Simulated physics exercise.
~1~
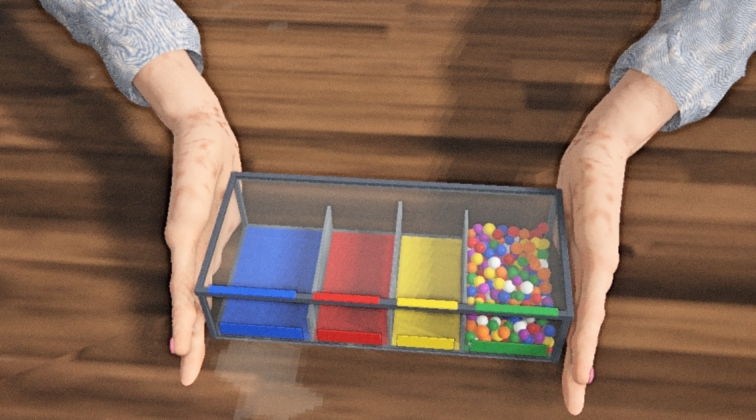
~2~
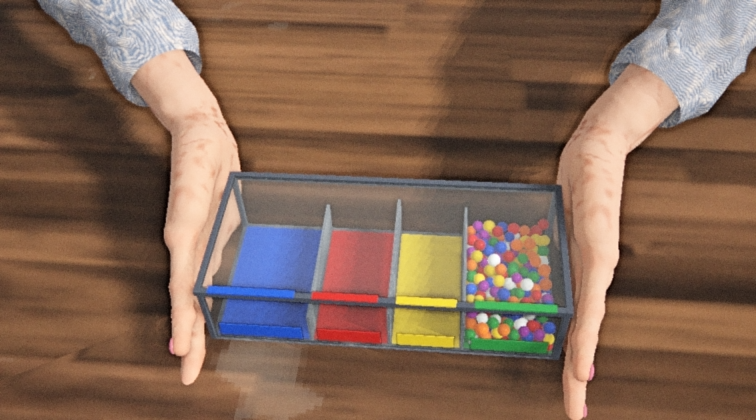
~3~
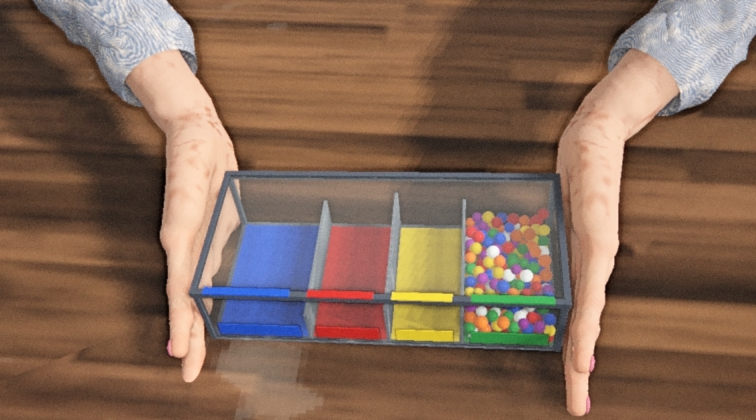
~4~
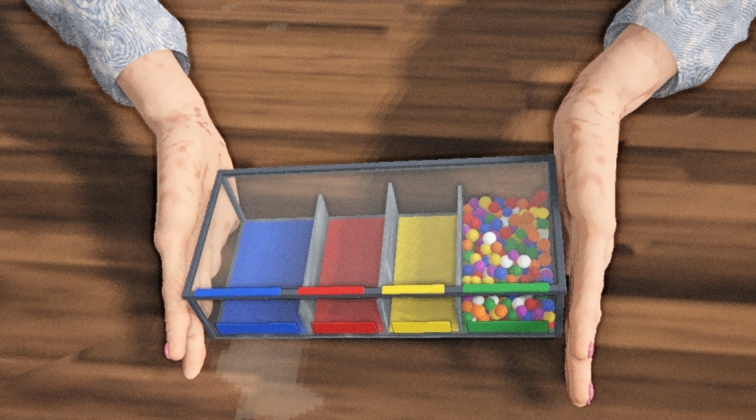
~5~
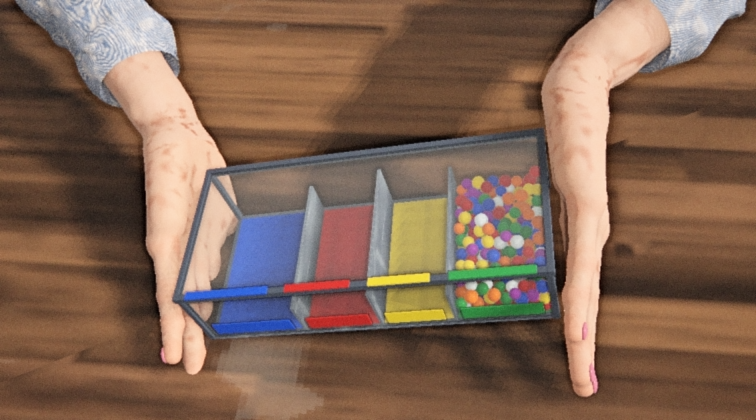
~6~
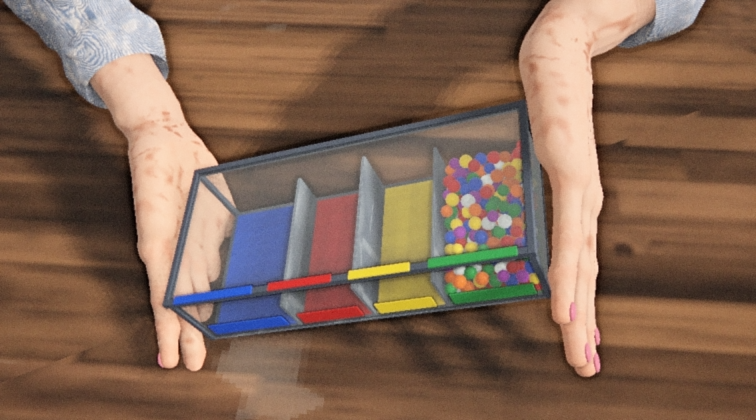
A clear, dark-edged box sits between two hands above a wooden surface with dark streaks, seen from above. Inside are four compartments marked blue, red, yellow and green from left to right, the first three empty and the green one filled with small multicoloured balls. The hands, in patterned blue-grey sleeves, gradually tilt the box, raising its right end while the balls stay in the green compartment.
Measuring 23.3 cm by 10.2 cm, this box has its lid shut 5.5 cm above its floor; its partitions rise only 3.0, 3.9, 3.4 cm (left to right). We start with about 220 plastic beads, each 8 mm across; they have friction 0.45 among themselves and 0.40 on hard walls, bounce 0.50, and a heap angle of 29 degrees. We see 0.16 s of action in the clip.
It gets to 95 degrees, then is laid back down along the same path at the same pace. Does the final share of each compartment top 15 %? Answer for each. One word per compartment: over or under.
Red compartment under, blue compartment over, green compartment over, yellow compartment over.
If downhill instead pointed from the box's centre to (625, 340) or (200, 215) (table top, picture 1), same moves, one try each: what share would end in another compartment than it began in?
0 and 55 %.
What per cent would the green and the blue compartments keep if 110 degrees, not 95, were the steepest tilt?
Shares after the change: Green 45, blue 30, per cent.
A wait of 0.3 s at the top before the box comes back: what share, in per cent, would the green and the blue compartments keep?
Then: Green 20; blue 35.
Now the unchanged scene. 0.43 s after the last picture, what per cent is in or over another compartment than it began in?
30 %.
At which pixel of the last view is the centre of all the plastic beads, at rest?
Roughly pixel (425, 316).
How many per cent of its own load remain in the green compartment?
Something like 30 in a hundred.
Then, 0.43 s after the last picture, tilt 94 degrees; red 5 %, green 70 %, yellow 25 %.
Then, 0.72 s after the last picture, tilt 38 degrees; red 10 %, blue 20 %, green 35 %, yellow 35 %.
Then, 1.10 s after the last picture, tilt 0 degrees; red 10 %, blue 20 %, green 35 %, yellow 35 %.
In the end, red 10 %, blue 20 %, green 35 %, yellow 35 %.
